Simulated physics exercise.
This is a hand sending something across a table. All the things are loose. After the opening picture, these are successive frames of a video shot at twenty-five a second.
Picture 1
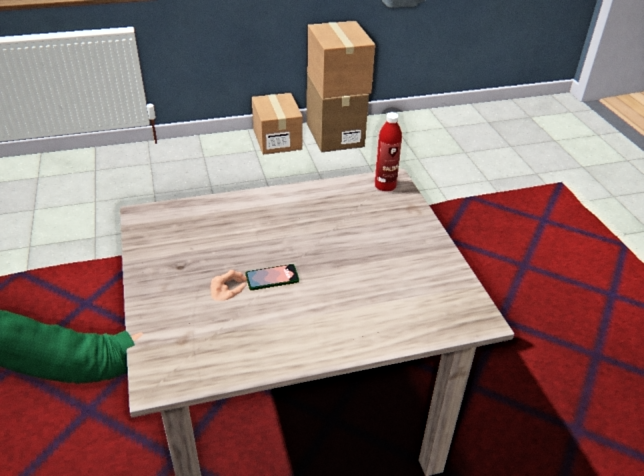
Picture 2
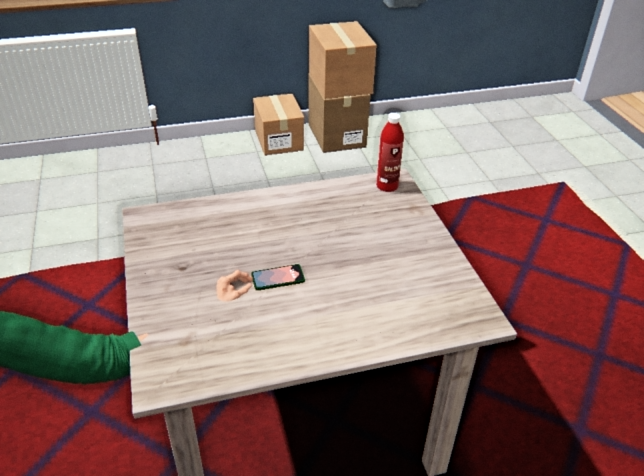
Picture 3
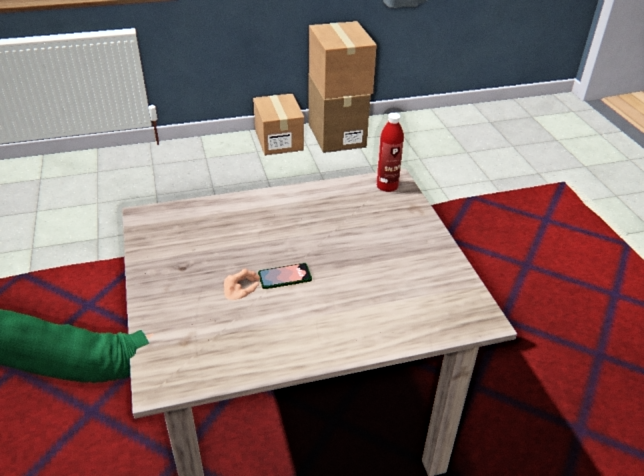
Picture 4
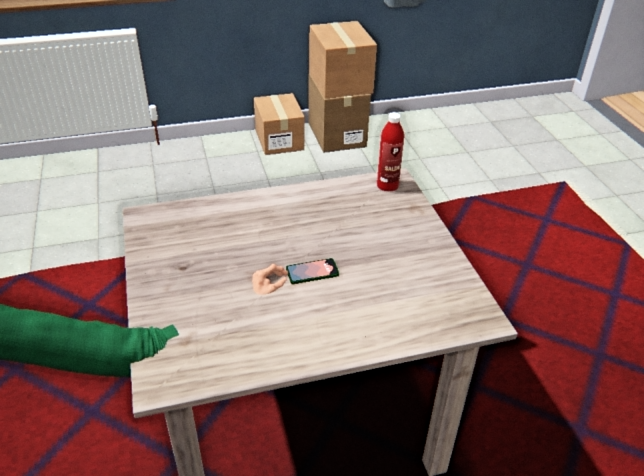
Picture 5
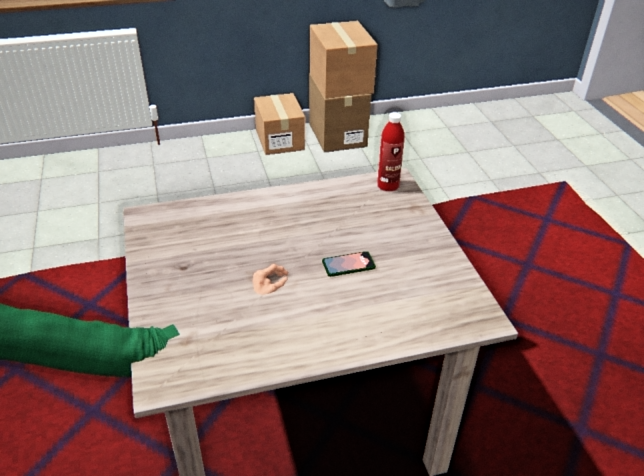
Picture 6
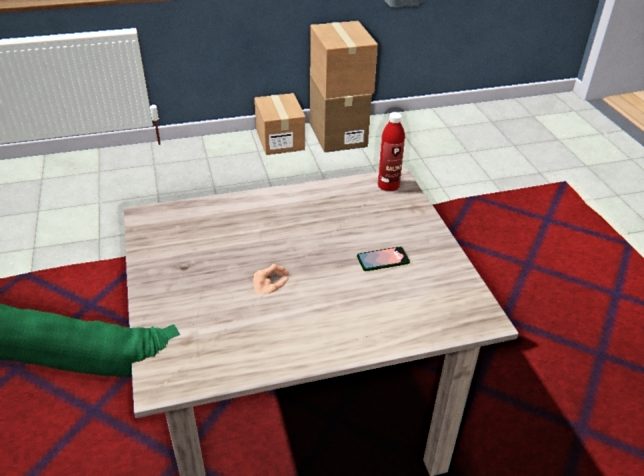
A hand beside a green sleeved arm rests on a pale wooden table, seen from above in a room with a red patterned rug and light floor tiles. A green-edged phone lies by the fingers, a red bottle stands at the far right corner, and cardboard boxes sit near a white radiator. The hand pushes the phone rightward, then stays still while the phone slides on alone, away from it.
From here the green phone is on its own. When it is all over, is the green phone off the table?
The green phone falls off the table.
Then, 0.20 s past the last view, green phone now off the table.
Then, 0.40 s past the last view, things are still on the move.
Then, 0.60 s past the last view, as before.
Finally, off the table, green phone.
